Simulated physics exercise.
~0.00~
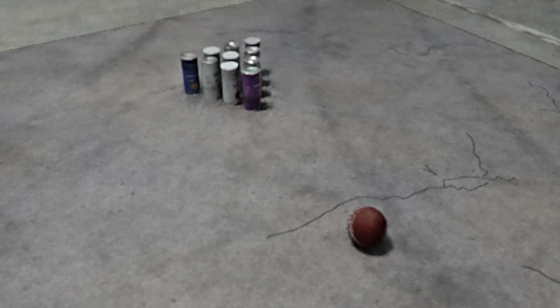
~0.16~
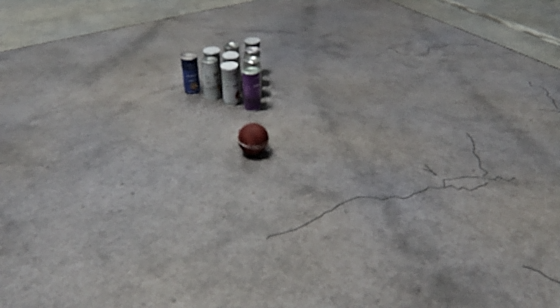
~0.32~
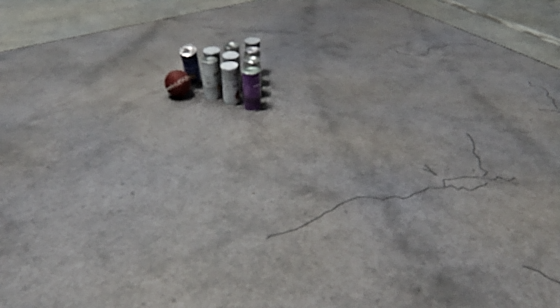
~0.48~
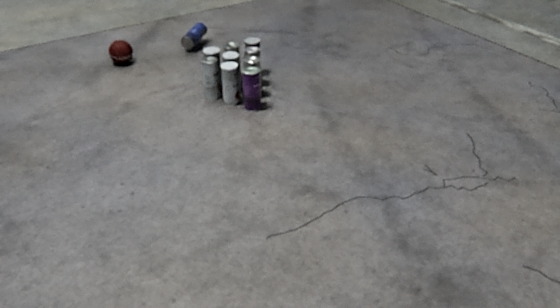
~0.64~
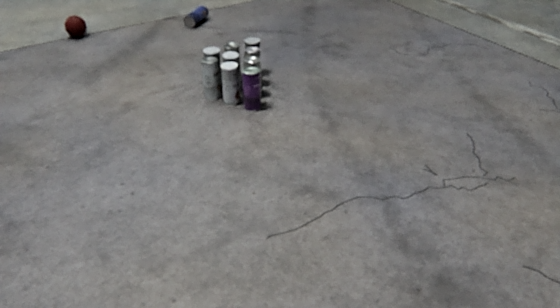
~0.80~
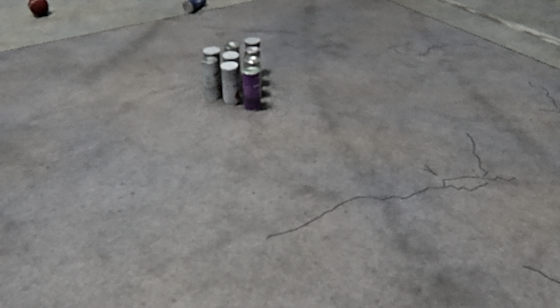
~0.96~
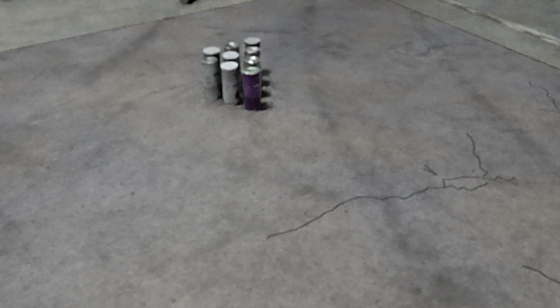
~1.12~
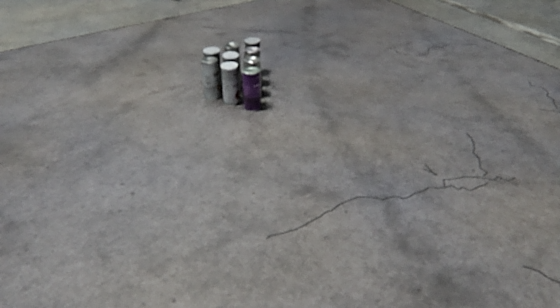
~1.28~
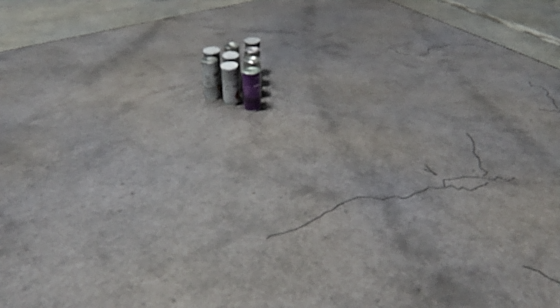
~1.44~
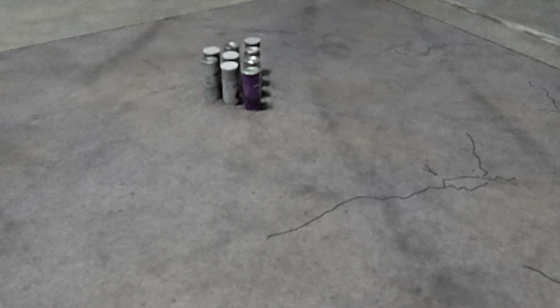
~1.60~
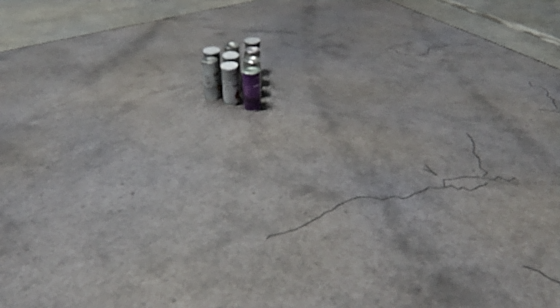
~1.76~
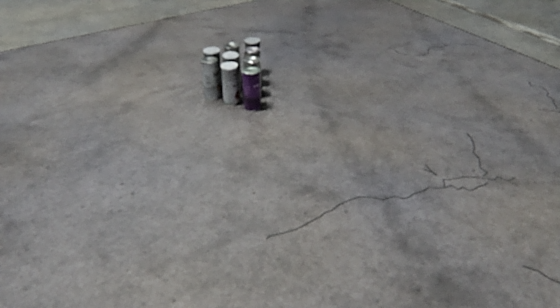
A dark red ball rolls from the lower right across a cracked grey concrete floor, seen from above by a still camera. Ahead of it, near the upper middle, stands a tight cluster of tall canisters, mostly silver and white, with a blue one at the left and a purple one at the front right. The ball passes in front of the group and knocks into the blue canister, which tips onto its side. Both travel toward the far edge, the ball veering left, until they leave view. The purple canister and the others beside it remain standing, undisturbed.
